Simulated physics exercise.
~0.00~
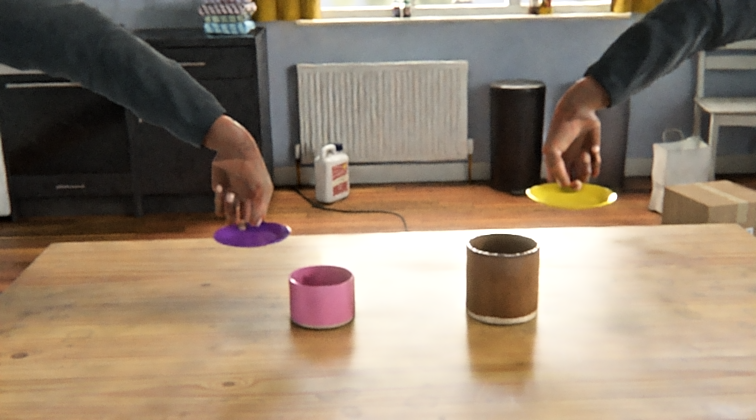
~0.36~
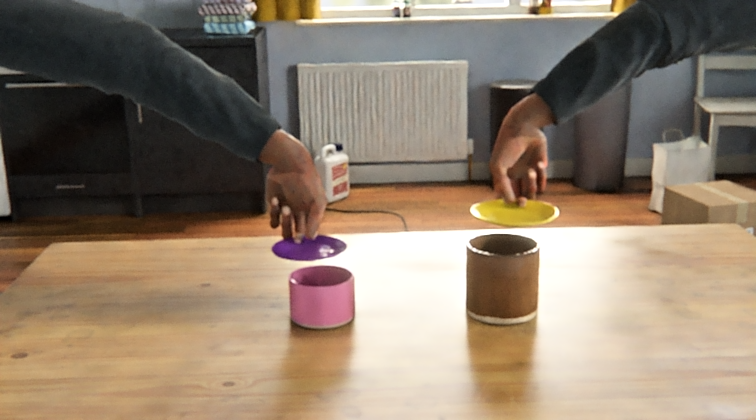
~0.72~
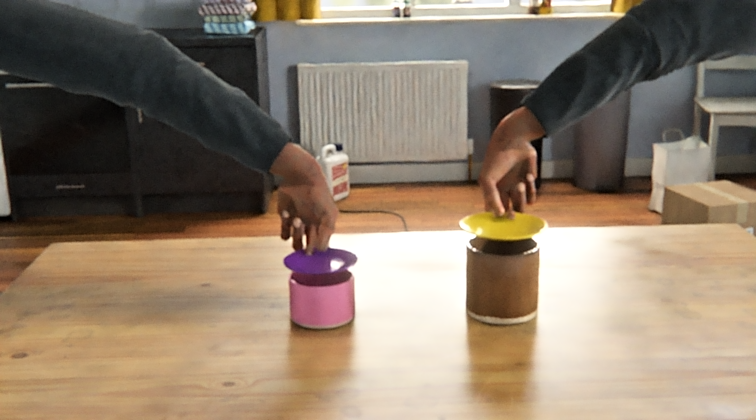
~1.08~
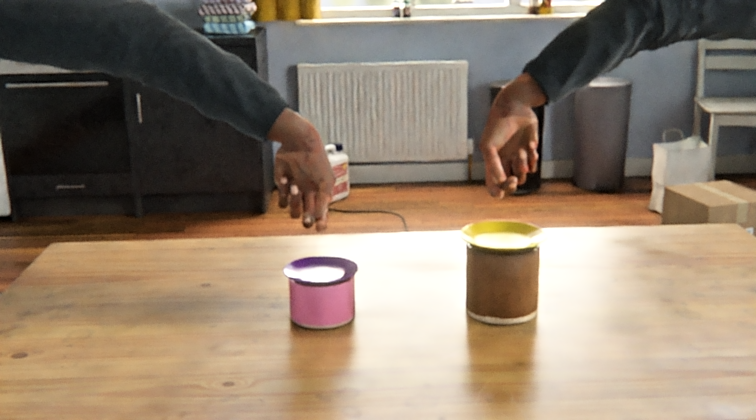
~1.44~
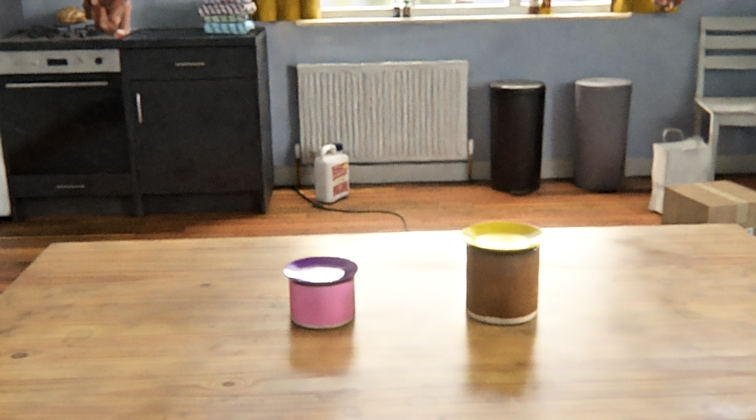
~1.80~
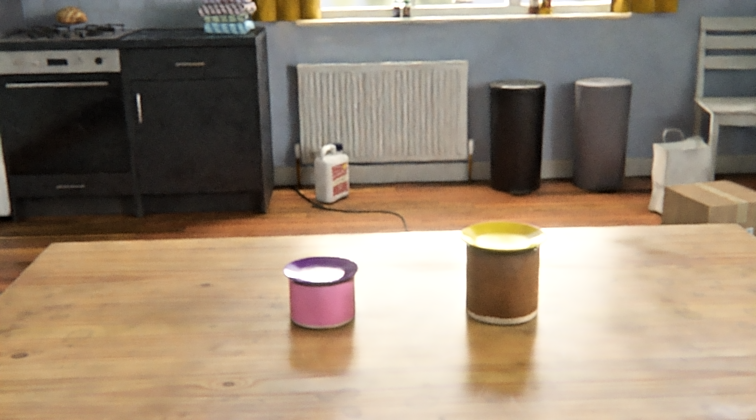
A purple saucer and a yellow saucer, each held by a hand, moved inward over a pink mug and a taller brown one and were lowered onto the rims, then the hands let go and withdrew, leaving both saucers resting there.
